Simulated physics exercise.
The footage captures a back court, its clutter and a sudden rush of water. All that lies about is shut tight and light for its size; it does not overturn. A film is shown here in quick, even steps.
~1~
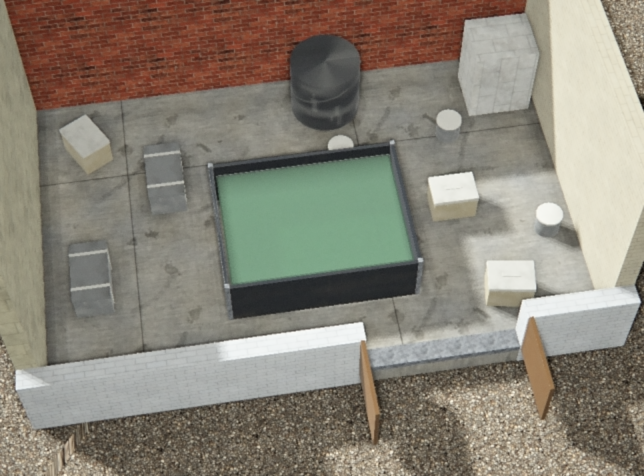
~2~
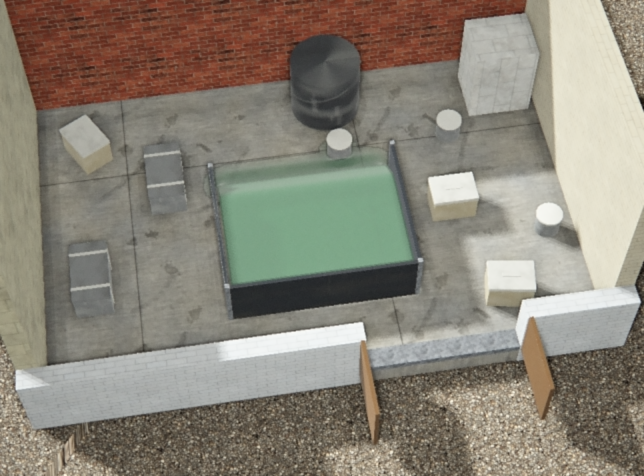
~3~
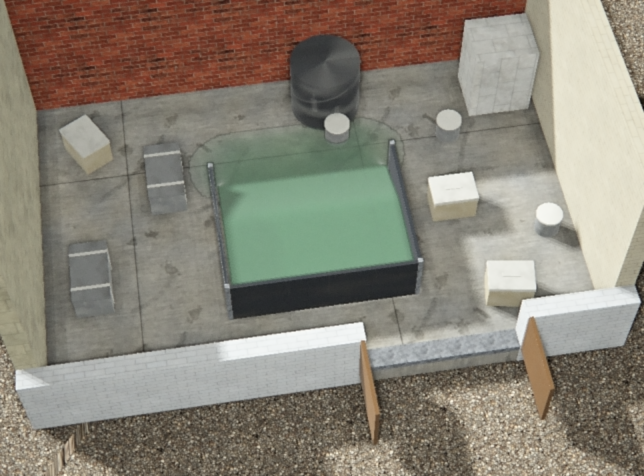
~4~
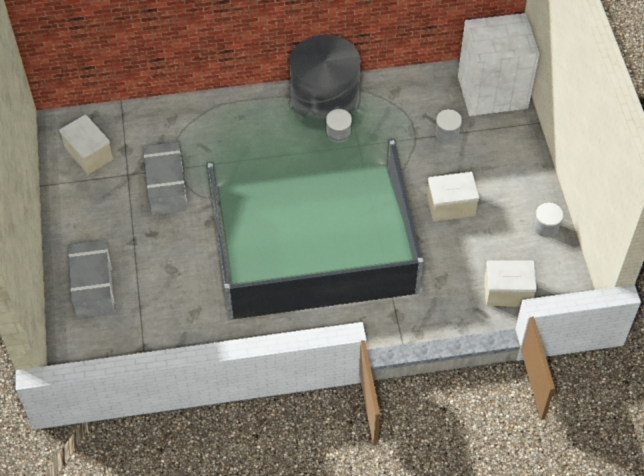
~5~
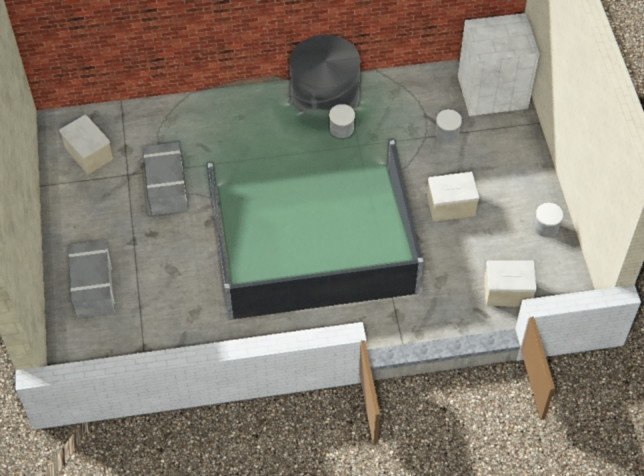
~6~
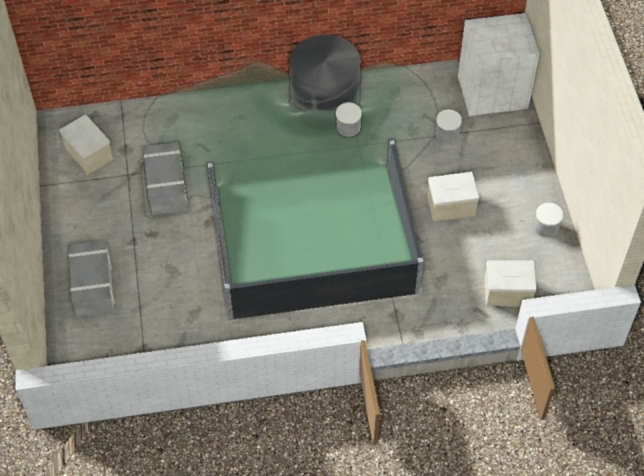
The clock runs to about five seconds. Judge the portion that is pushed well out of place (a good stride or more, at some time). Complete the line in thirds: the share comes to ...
The share comes to at least two thirds.
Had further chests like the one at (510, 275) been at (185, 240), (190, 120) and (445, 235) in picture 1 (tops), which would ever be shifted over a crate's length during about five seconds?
The first sits tight, the second travels far, the third sits tight.
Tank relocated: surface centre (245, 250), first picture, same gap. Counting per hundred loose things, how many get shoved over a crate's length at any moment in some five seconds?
The share comes to close to 90 percent.
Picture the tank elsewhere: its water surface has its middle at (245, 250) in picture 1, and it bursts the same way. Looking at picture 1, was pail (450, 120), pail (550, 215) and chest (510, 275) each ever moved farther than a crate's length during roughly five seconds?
In order: Went well off, went well off, remained close by.
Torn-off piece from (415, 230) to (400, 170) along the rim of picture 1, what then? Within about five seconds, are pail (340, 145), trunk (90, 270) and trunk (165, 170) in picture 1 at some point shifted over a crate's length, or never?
Working through them in order, the first gets shoved clear, the second not displaced that far and the last not displaced that far.
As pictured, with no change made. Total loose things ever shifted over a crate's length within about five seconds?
Total: 7.
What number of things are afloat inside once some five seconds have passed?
The count is 4.
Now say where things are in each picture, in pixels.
In the first frame, a pail at (341, 145), on the bottom; a trunk at (164, 169), on the bottom; 0 of 8 have shifted.
In the second frame, a pail at (339, 139) rests on the ground, close to its start; a trunk at (164, 169) rests on the ground; 1 of 8 have shifted.
In the third frame, a pail at (337, 123), on the bottom, a stride from its start; a trunk at (164, 169), on the bottom; 1 of 8 have shifted.
In the fourth frame, a pail at (339, 119) floats, a stride from its start; a trunk at (164, 169), on the bottom; 1 of 8 have shifted.
In the fifth frame, a pail at (342, 114), afloat, a stride from its start; a trunk at (164, 169), on the bottom; 1 of 8 have shifted.
In the sixth frame, a pail at (349, 112) floats, a stride from its start; a trunk at (164, 169), on the bottom; 1 of 8 have shifted.
A moment on, 1 of 8 are well off their spots; 1 afloat.
Next, 3 of 8 are well off their spots; 1 afloat.
Later, 6 of 8 are well off their spots; 2 afloat.
In the end, 7 of 8 are well off their spots, and 7 have been at some point; 4 afloat.
